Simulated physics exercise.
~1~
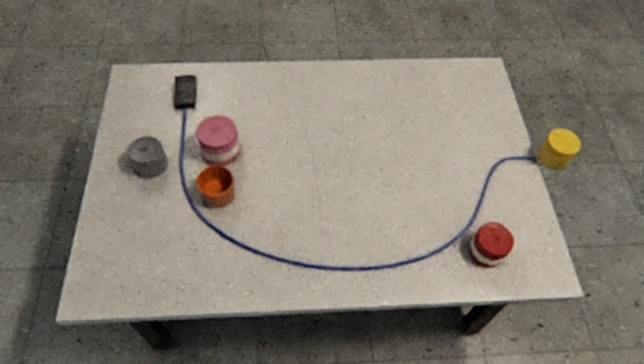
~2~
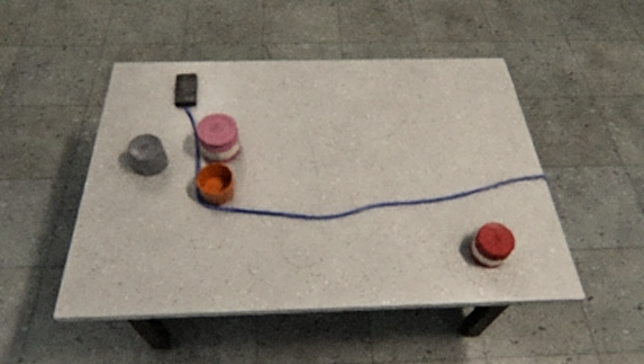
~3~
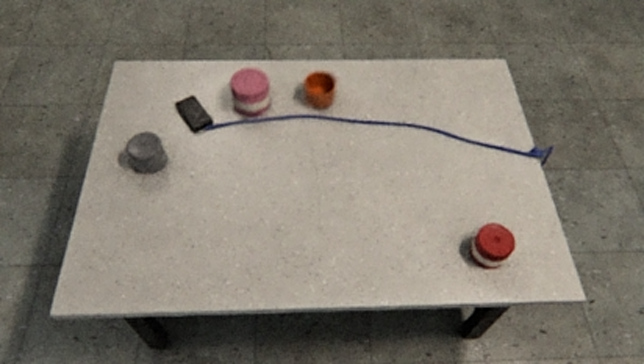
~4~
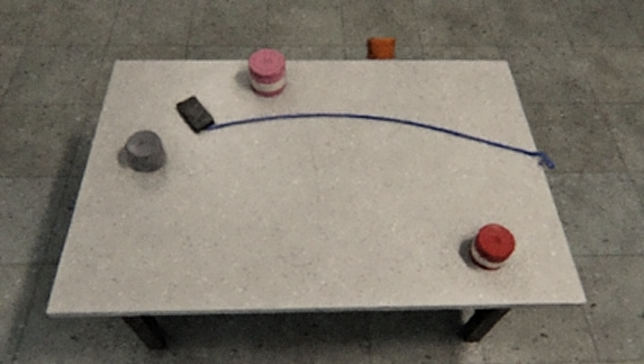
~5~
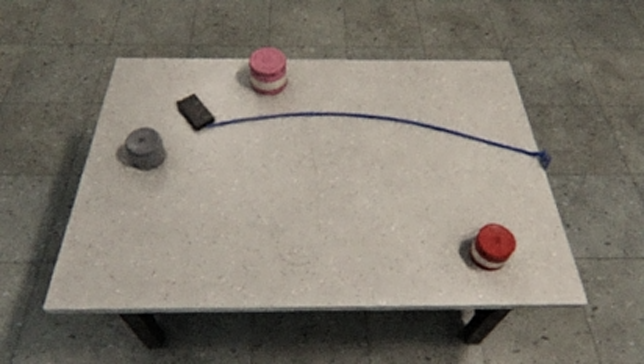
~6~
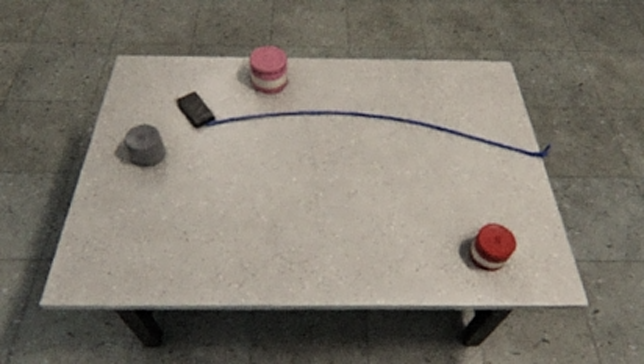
A blue cable running from a black phone pulled taut across the table as the yellow speaker dropped off the right side, then swept the pink tin and orange mug toward the back, where the mug fell off and the tin stayed near the edge.
